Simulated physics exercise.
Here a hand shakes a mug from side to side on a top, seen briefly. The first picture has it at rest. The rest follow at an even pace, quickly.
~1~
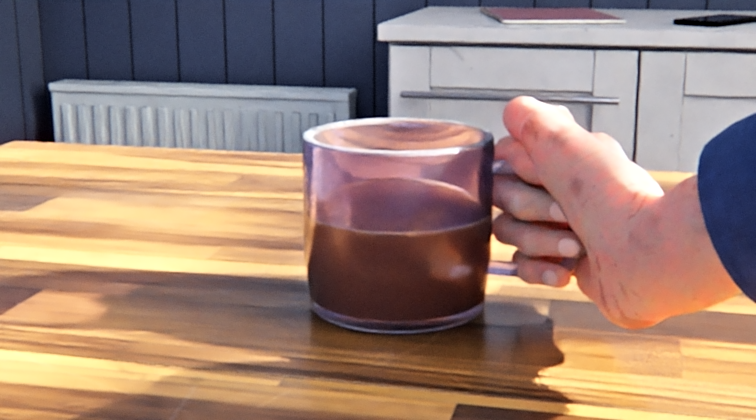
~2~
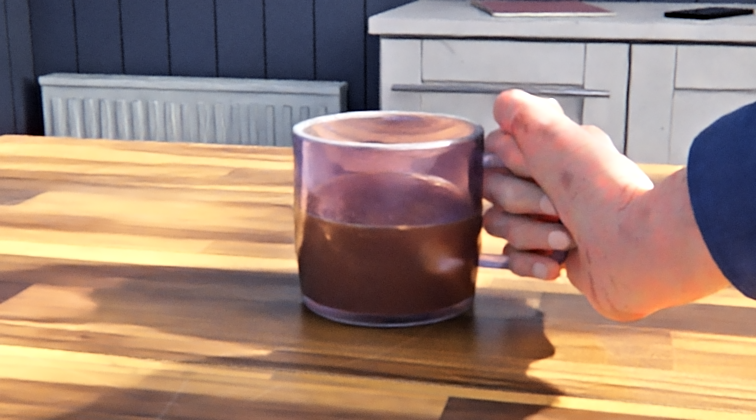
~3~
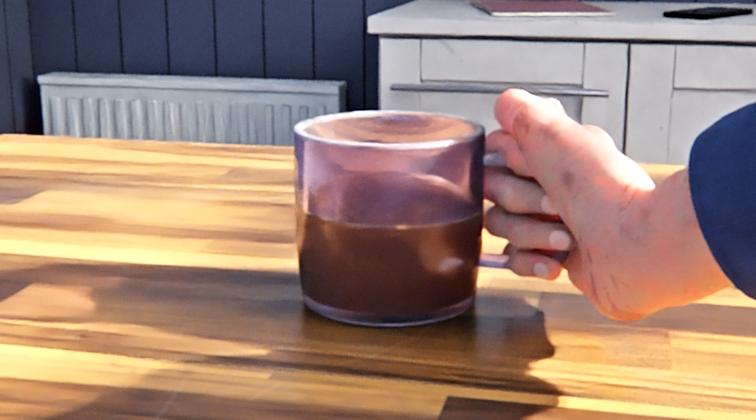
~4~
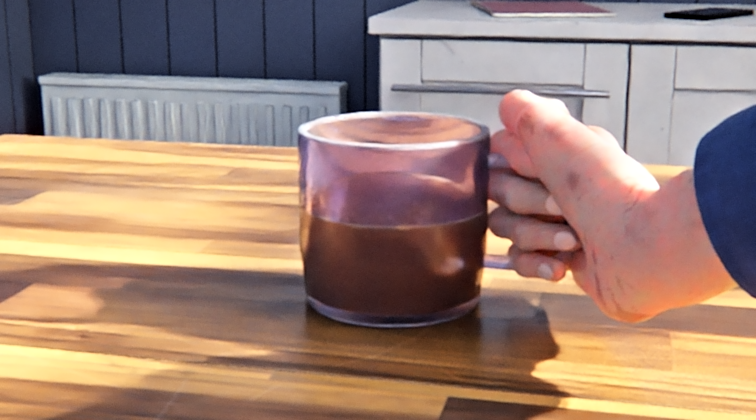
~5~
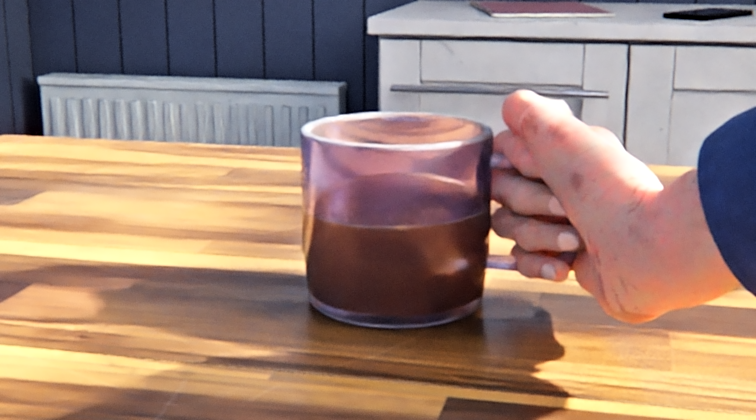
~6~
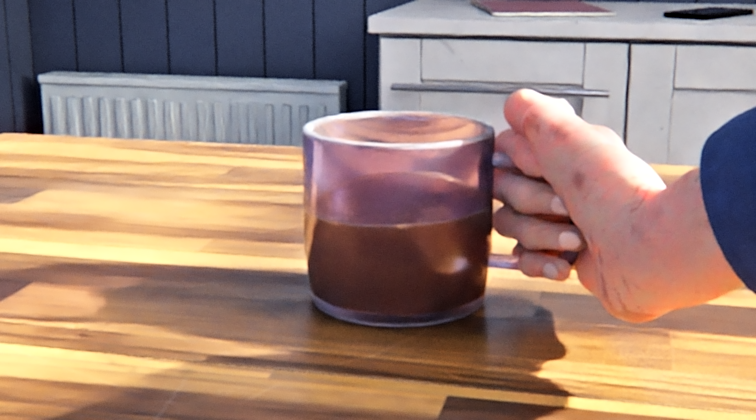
A hand holding a half-full mug shifts it slightly left, then right, on a wooden top.
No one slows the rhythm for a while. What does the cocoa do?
I expect it will contain everything at this pace.
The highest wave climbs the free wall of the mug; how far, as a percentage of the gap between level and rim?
Around 10 percent.
Next, the highest wave so far stays far below the rim.
Finally, the highest wave so far stays far below the rim; nothing has left it.
